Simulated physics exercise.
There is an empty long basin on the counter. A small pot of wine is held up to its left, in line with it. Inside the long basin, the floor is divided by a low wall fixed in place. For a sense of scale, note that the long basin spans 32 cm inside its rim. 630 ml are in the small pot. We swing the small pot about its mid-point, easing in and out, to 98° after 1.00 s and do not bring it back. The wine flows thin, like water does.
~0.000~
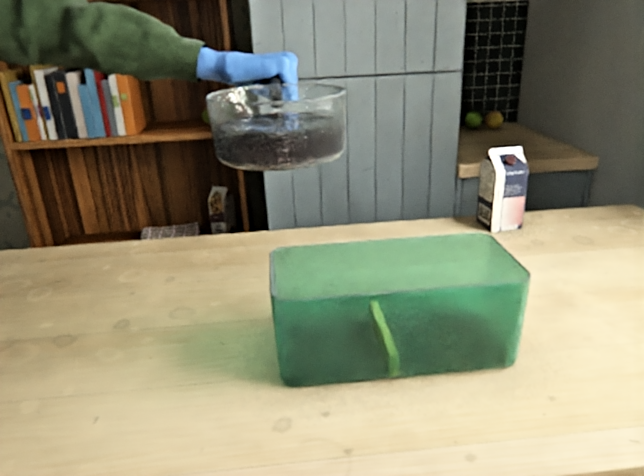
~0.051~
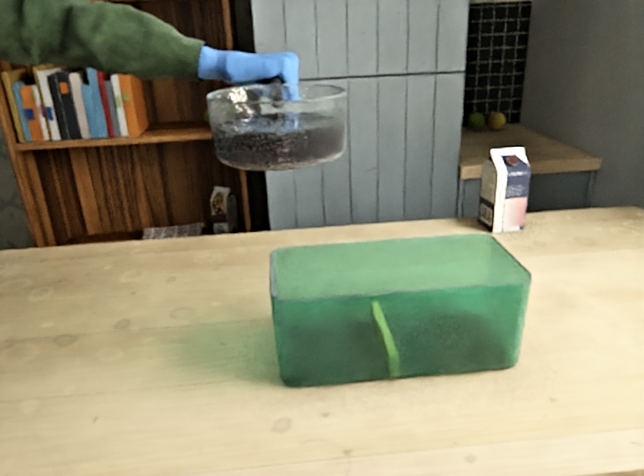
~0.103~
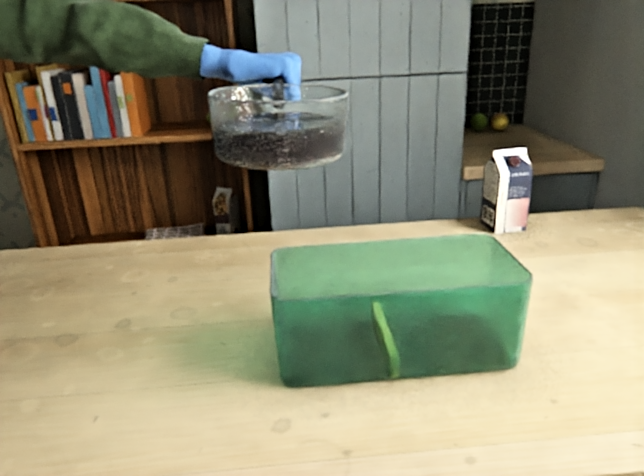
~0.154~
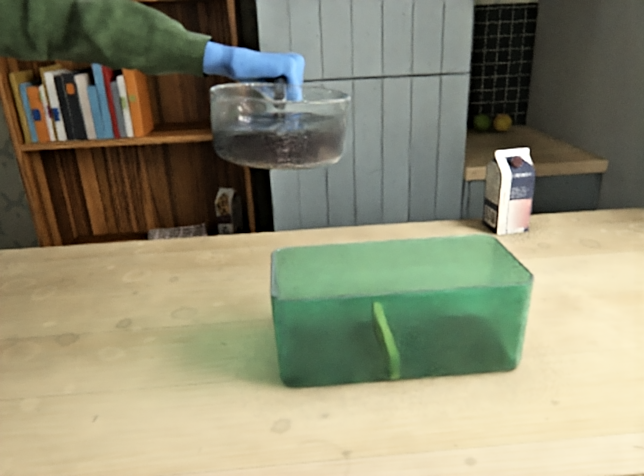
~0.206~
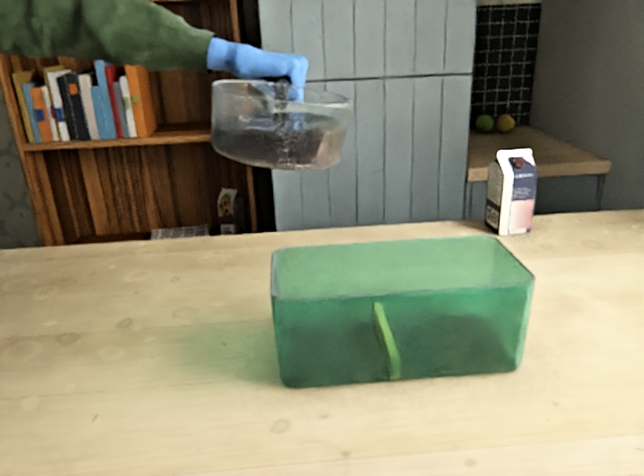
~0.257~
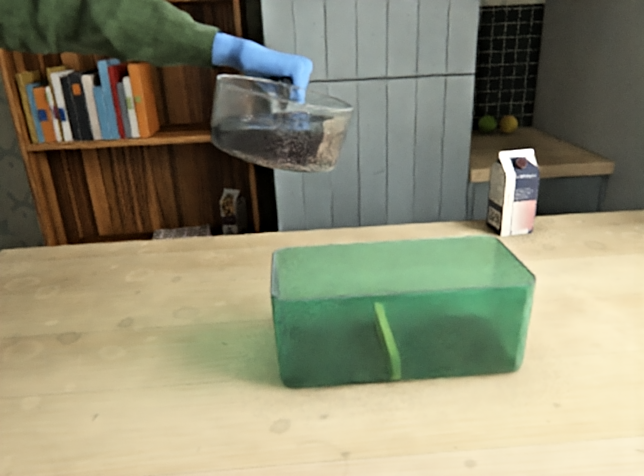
A blue-gloved hand slowly tilting a clear glass pot of dark liquid rightward above an empty green basin on a wooden counter.
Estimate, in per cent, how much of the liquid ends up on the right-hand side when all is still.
60 %.
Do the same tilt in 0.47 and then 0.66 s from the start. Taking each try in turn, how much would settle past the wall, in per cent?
Roughly 55 per cent the first time and 55 per cent the second.
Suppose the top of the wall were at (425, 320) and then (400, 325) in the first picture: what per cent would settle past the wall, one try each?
The first try gives 5 percent and the second 40 percent.
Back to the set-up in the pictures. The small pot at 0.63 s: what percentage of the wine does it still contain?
Some 60 per cent.
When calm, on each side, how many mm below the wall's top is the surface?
Left 18 mm, right 14 mm.
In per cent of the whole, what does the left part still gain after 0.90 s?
Some 26 per cent.
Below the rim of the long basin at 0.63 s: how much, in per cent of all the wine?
Close to 3 in a hundred.
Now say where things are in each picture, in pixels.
In the first picture, tilt 0°; pouring edge (344, 91); surface from (215, 126) to (341, 118); the long basin's rim runs from (271, 274) to (509, 255); the wall's top is at (383, 326).
In the second picture, tilt 1°; pouring edge (345, 92); surface from (215, 126) to (342, 119).
In the third picture, tilt 3°; pouring edge (346, 94); surface from (216, 125) to (342, 120).
In the fourth picture, tilt 6°; pouring edge (348, 97); surface from (216, 124) to (343, 120).
In the fifth picture, tilt 10°; pouring edge (350, 102); surface from (215, 123) to (344, 121).
In the sixth picture, tilt 15°; pouring edge (352, 109); surface from (215, 122) to (346, 120).
By 0.63 s the tilt is 68° and 60 per cent is still to pour, 1 is left of the wall and 2 right of it.
By 0.90 s the tilt is 96° and 15 per cent is still to pour, 14 is left of the wall and 53 right of it.
By 1.19 s the tilt is 98° and 2 per cent is still to pour, 34 is left of the wall and 59 right of it.
By 1.50 s the tilt is 98° and 0 per cent is still to pour, 39 is left of the wall and 59 right of it.
At rest 39 per cent lies left of the wall, 60 right of it and 1 outside.
